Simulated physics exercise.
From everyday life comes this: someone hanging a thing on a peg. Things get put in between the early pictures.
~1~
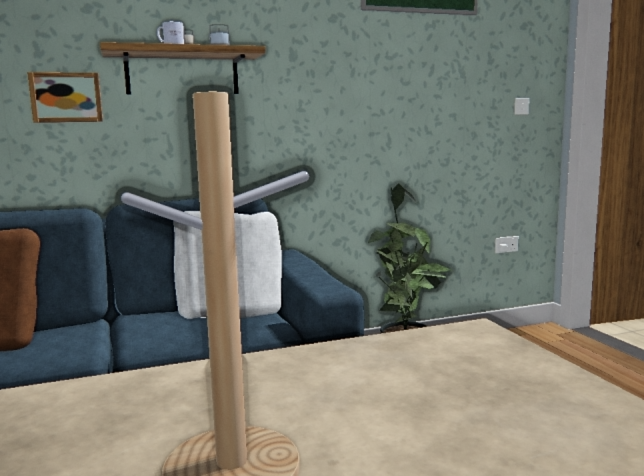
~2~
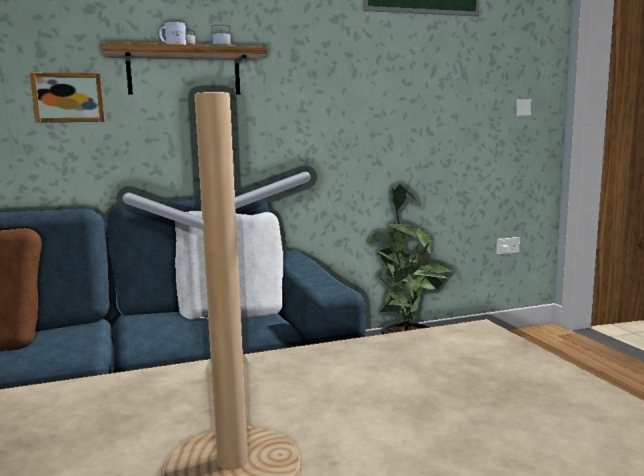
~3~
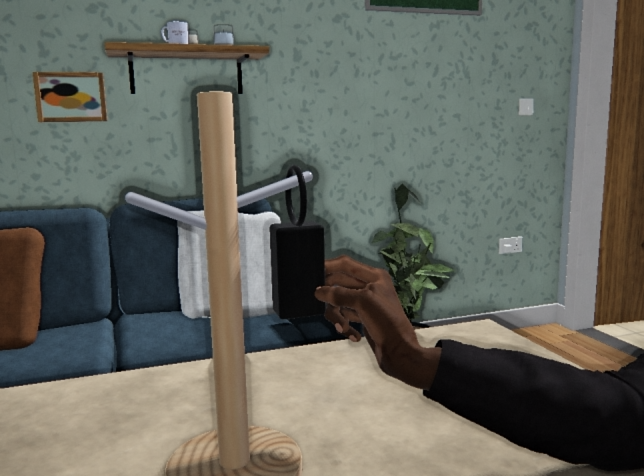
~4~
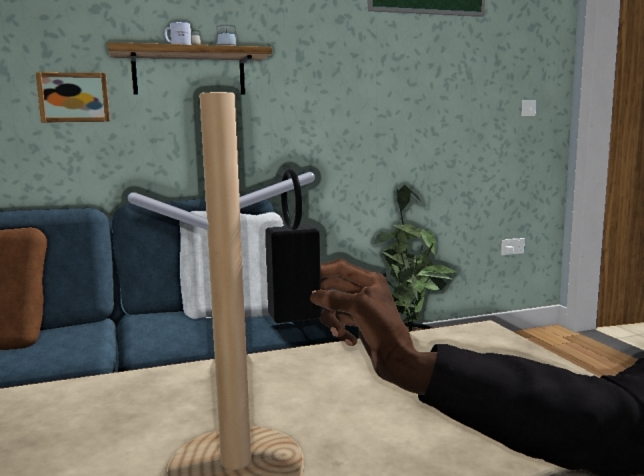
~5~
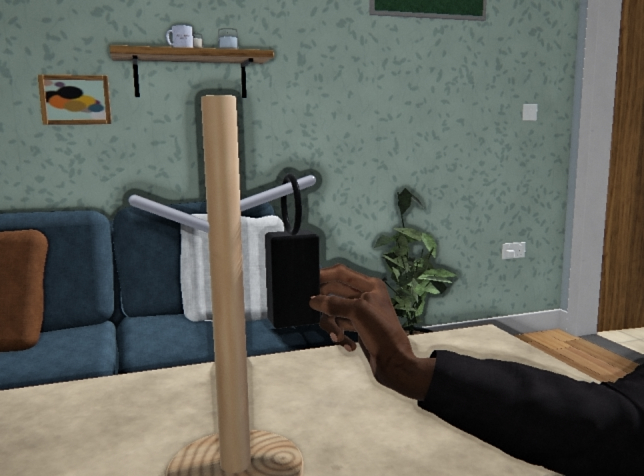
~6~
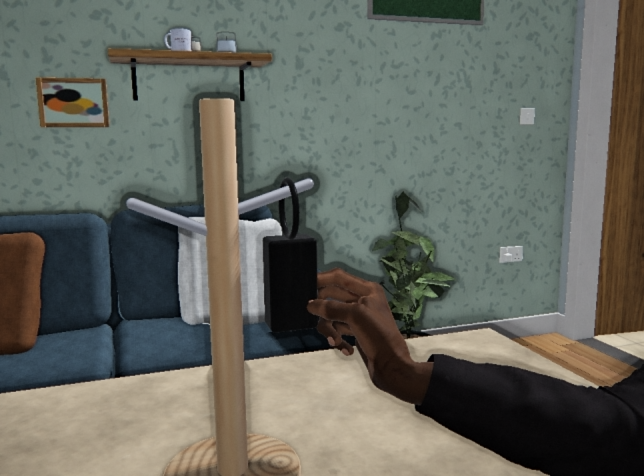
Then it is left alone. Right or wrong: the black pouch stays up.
Right.
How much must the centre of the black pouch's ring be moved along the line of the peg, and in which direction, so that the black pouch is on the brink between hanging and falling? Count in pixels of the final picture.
Some 24 pixels, right.
Then, 0.12 s later than the last frame, black pouch at rest near (289, 255).
When it is over, the black pouch remains hooked, near (289, 255).
